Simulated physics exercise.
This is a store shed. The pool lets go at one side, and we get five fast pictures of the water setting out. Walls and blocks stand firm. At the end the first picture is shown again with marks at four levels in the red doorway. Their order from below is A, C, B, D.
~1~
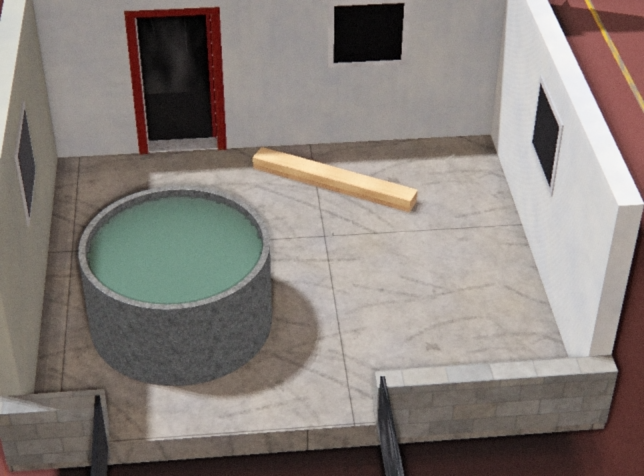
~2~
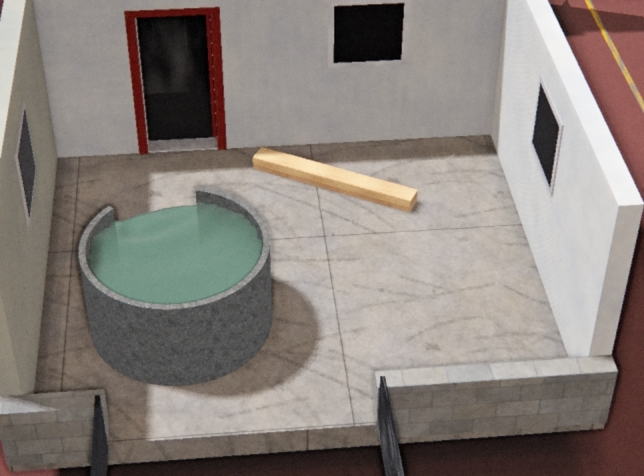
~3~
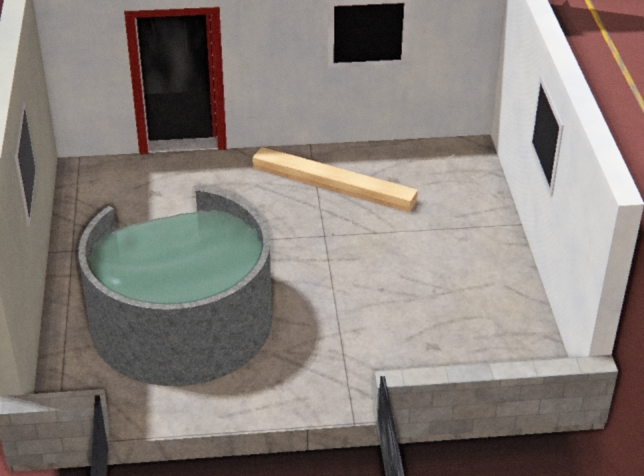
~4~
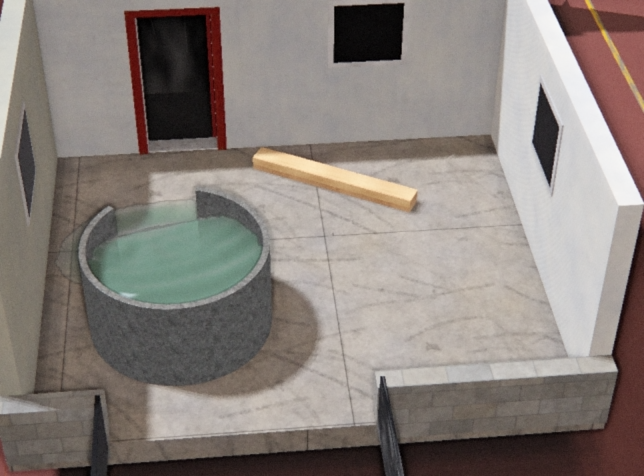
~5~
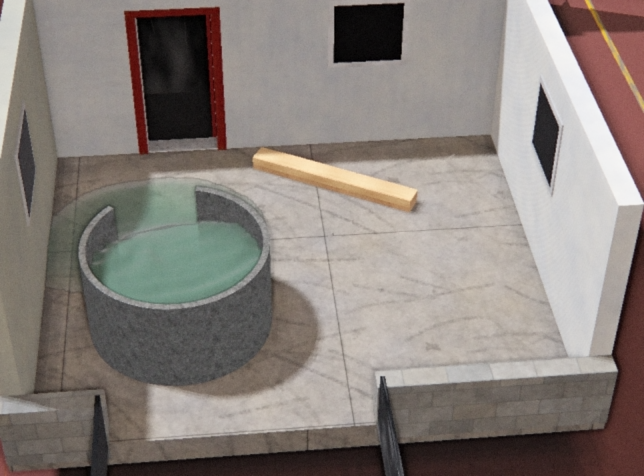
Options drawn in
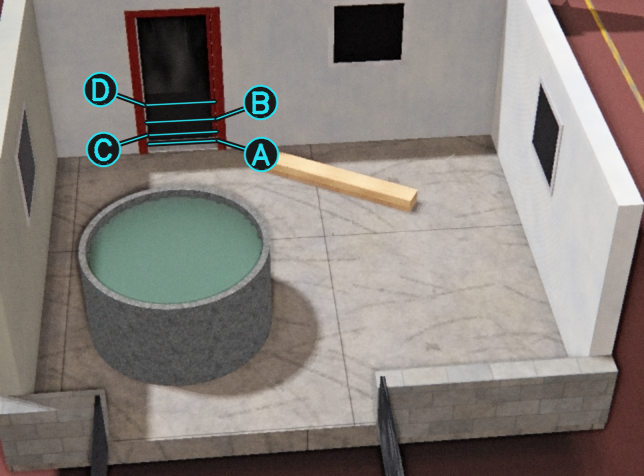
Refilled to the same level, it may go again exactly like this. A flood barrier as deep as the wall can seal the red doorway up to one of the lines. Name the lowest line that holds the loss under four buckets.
Use line B.
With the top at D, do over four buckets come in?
No, that is safe.
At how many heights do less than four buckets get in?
Two.
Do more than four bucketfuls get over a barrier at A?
Yes, that goes wrong.
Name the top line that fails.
That is line C.
On the marked copy, A at (183, 142); B at (181, 120); C at (182, 133); D at (179, 103); from the bottom up A, C, B, D.
With A, dozens of bucketfuls pour in.
With B, a splash gets over, under a bucket.
With C, about 14 bucketfuls get in.
With D, nothing gets over.
